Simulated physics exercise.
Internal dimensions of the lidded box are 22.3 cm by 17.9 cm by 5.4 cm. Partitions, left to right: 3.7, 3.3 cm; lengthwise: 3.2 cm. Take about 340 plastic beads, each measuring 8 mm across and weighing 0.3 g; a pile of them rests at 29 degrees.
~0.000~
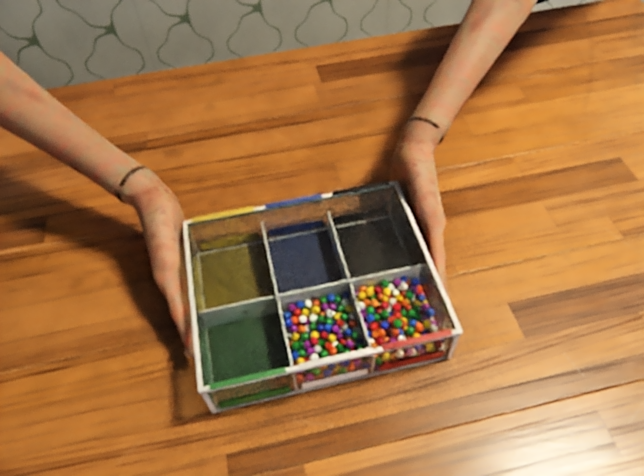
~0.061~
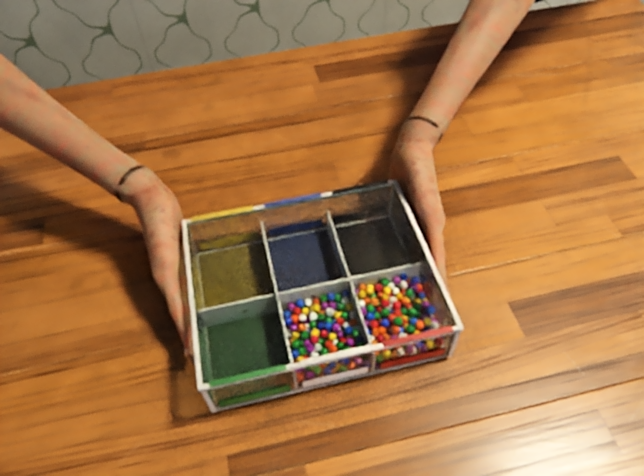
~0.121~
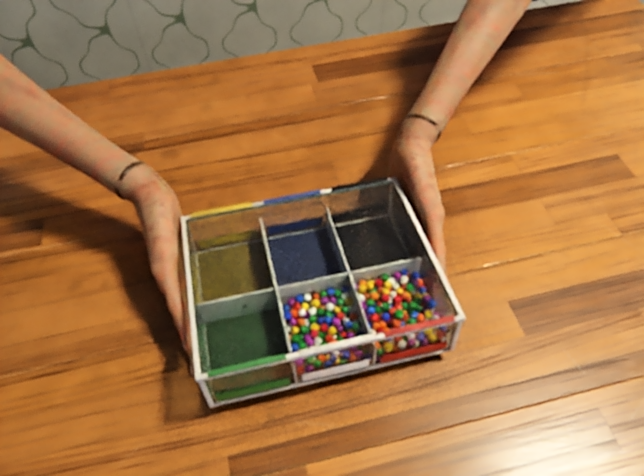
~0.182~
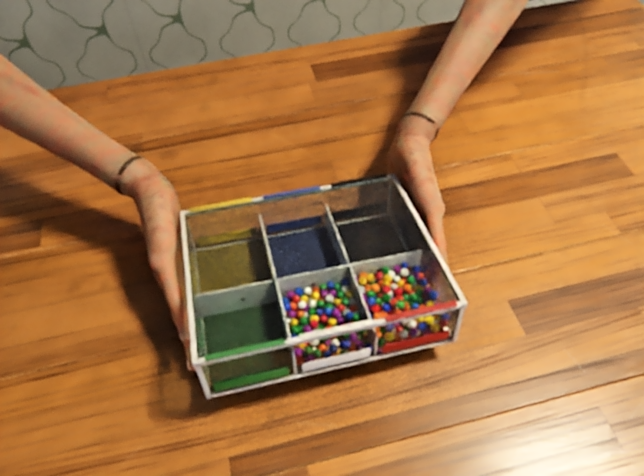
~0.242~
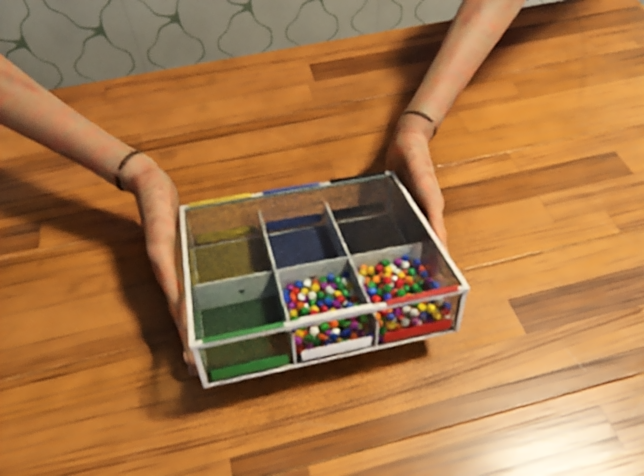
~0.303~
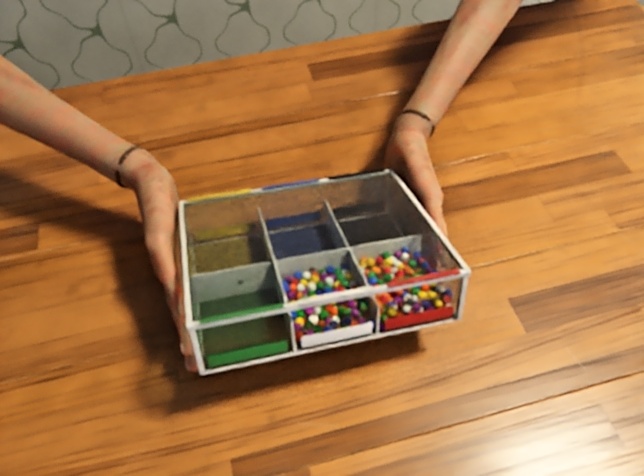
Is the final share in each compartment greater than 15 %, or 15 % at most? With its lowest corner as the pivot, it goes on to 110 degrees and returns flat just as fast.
Red: 15 % at most, blue: Greater than 15 %, green: 15 % at most, yellow: 15 % at most, white: 15 % at most, black: Greater than 15 %.
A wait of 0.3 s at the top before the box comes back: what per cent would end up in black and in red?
That would leave black with 70 percent and red with 5 percent.
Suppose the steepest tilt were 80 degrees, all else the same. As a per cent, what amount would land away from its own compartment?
Near 40 in a hundred, I think.
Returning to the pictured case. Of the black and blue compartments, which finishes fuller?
Black compartment.
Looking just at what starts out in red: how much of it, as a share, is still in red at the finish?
10 per cent, roughly.
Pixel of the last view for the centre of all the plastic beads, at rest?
Once everything settles, the centre is around (356, 237).
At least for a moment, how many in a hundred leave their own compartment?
Estimate: Some 95 per cent.
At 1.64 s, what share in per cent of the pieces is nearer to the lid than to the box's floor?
Roughly 80 percent of the pieces.
After 1.64 s, tilt 110 degrees; red 20 %, blue 20 %, white 10 %, black 50 %.
Then, at 2.53 s, tilt 50 degrees; red 5 %, blue 25 %, black 65 %.
After 3.42 s, tilt 0 degrees; red 5 %, blue 25 %, black 65 %.
In the end, at 4.2 s, red 5 %, blue 25 %, green 0 %, yellow 0 %, white 0 %, black 65 %.
